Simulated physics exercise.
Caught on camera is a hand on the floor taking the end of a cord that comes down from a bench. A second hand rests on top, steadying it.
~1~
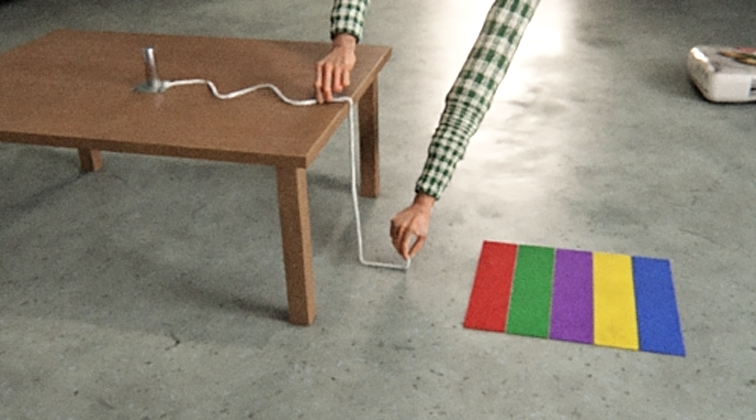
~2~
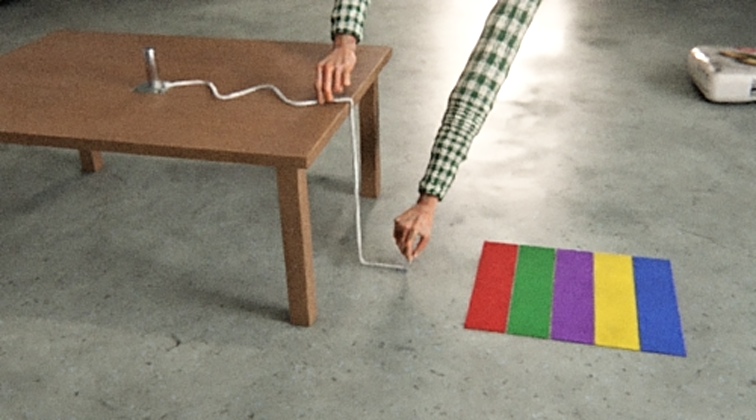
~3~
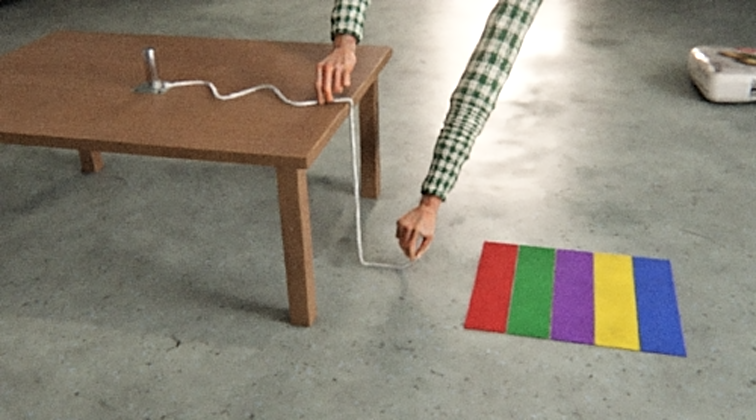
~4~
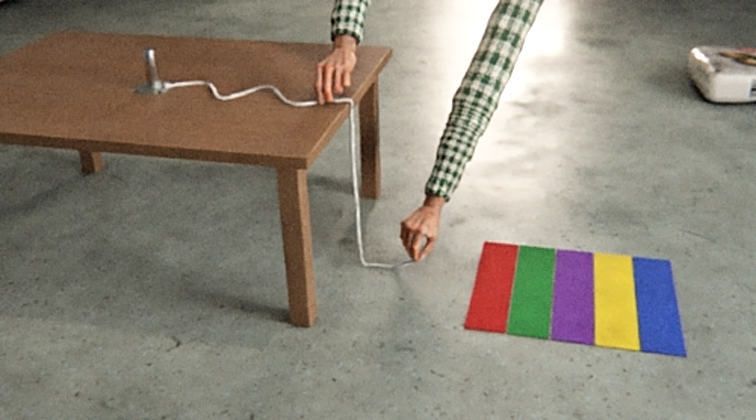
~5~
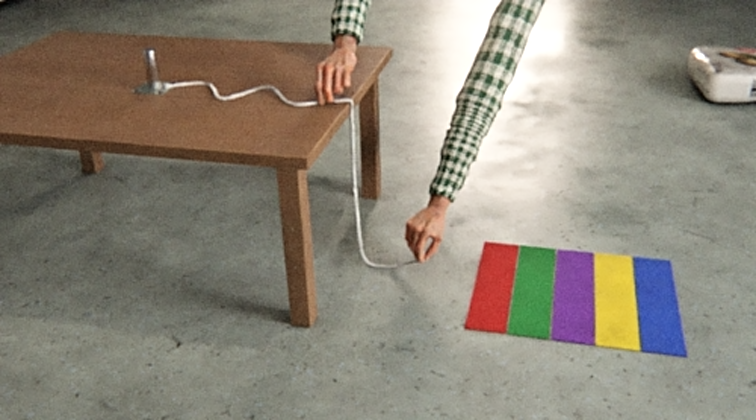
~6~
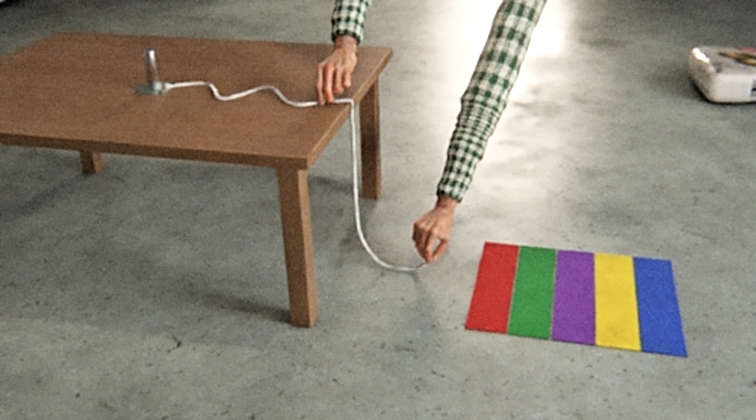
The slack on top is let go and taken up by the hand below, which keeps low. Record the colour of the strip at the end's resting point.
Resting point: Yellow strip.
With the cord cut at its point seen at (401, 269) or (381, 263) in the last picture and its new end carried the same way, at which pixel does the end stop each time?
(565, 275) and (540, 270).
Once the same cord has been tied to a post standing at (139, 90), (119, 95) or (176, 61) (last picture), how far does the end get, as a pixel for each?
In order, near (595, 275), (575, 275) and (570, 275).
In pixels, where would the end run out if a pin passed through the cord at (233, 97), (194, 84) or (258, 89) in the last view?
It ends up near (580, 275) the first time, (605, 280) the second and (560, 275) the third.
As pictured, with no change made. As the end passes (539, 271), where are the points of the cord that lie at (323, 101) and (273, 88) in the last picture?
At (364, 143), then (307, 99).
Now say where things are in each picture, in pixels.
End (408, 256); red (487, 312); green (529, 317); purple (572, 322); yellow (616, 328); blue (661, 333), in the first frame.
End (412, 257); cord through (202, 82) (242, 93) (285, 100) (351, 112) (356, 186) (360, 255), in the second frame.
End (415, 257), in the third frame.
End (419, 258); cord through (202, 83) (242, 94) (285, 100) (351, 113) (355, 187) (361, 255), in the fourth frame.
End (423, 259), in the fifth frame.
End (431, 259); cord through (202, 84) (243, 94) (285, 101) (352, 113) (355, 187) (370, 253), in the sixth frame.
A little later, end near (539, 271); over green.
Next, end near (586, 276); over purple.
When it is tight, end near (614, 280); over yellow. It gets as far as the yellow strip.
